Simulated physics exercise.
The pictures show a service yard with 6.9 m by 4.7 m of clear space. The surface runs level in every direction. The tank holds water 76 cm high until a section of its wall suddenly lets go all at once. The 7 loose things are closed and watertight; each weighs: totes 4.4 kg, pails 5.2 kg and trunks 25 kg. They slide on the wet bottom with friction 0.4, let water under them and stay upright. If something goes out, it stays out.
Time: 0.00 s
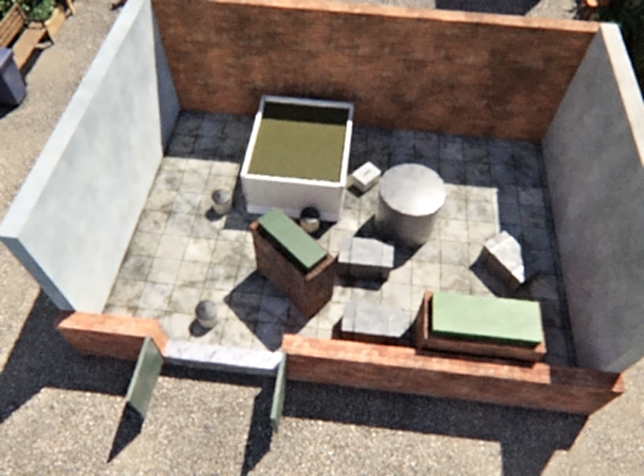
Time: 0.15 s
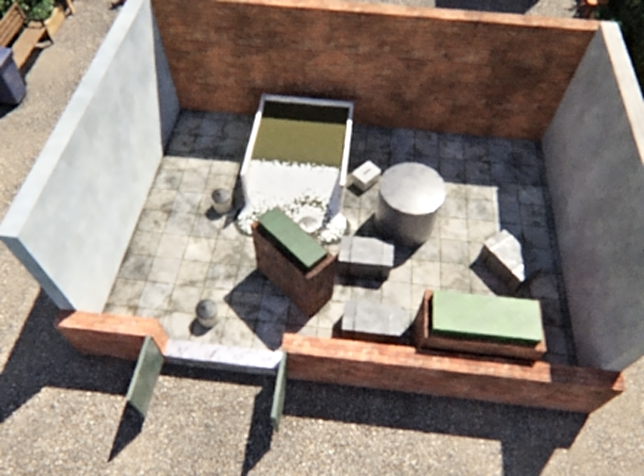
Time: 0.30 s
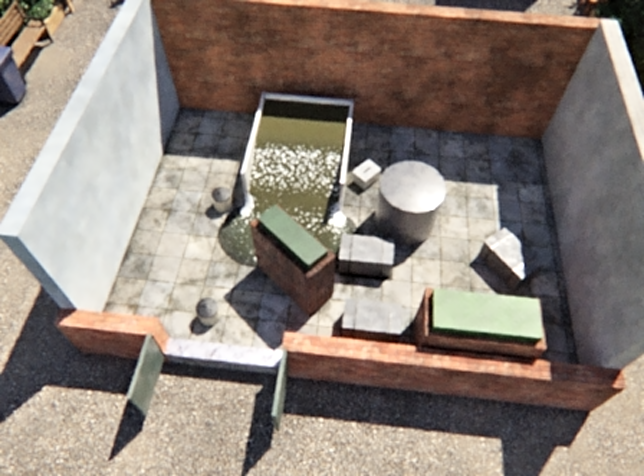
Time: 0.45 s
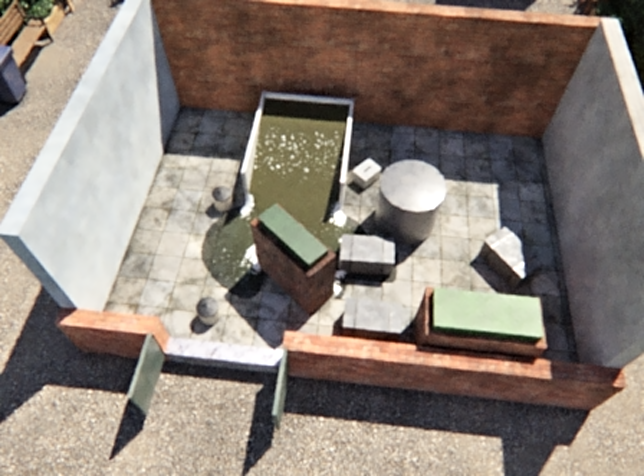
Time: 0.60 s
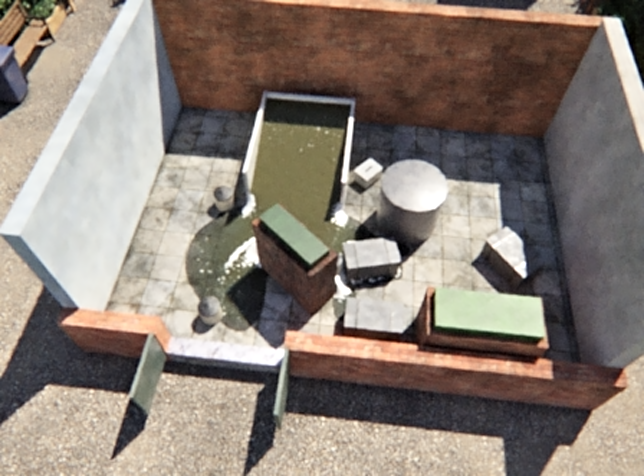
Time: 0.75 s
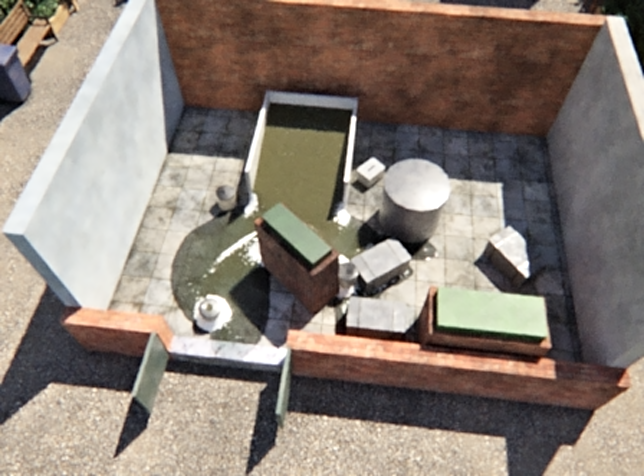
Murky green water poured out of the open front of a white tank in a walled yard, split around a brick block, and spread across the paving, nudging a grey box slightly.
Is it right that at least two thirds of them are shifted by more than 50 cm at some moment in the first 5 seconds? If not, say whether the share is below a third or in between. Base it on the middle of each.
Yes, two thirds or more.
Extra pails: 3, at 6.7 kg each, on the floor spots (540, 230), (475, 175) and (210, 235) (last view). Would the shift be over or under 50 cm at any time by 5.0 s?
In order: Beyond it, within it, beyond it.
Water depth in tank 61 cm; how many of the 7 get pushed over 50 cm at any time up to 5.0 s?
Count under that change: 5.
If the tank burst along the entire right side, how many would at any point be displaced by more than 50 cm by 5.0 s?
The count would be 3.
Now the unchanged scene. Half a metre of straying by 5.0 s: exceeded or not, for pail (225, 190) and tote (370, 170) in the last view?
The first one is undershooting and the second one is undershooting.
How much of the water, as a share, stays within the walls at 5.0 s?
Close to 84 in a hundred parts remain.
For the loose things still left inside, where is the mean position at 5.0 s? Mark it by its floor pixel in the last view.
Near (405, 209).
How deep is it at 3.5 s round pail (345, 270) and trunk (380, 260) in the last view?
First roughly 7 cm, second roughly 8 cm.
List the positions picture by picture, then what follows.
In the first picture, a pail at (310, 215) rests on the ground; a trunk at (367, 251), on the bottom; water covers 2.8 m2; 0 of 7 have shifted.
In the second picture, a pail at (308, 224) rests on the ground, 21 cm from its start; a trunk at (367, 250), on the bottom; 3.8 m2 under water; 1 of 7 have shifted.
In the third picture, a pail is out of sight; a trunk at (367, 249) rests on the ground; 4.9 m2 under water; 1 of 7 have shifted.
In the fourth picture, a pail is out of sight; a trunk at (368, 248) rests on the ground; 5.7 m2 under water; 1 of 7 have shifted.
In the fifth picture, a pail at (331, 260) floats, 104 cm from its start; a trunk at (372, 252) rests on the ground, 9 cm from its start; 6.8 m2 under water; 2 of 7 have shifted.
In the sixth picture, a pail at (347, 271) floats, 130 cm from its start; a trunk at (381, 259) rests on the ground, 25 cm from its start; water covers 8.4 m2; 2 of 7 have shifted.
After 1.1 s 3 of 7 are over 50 cm from their spots; 1 afloat.
After 2.2 s 4 of 7 are over 50 cm from their spots; 1 afloat.
After 3.5 s 5 of 7 are over 50 cm from their spots; 1 afloat.
After 5.0 s 5 of 7 are over 50 cm from their spots, and 5 have been at some point; 1 afloat.
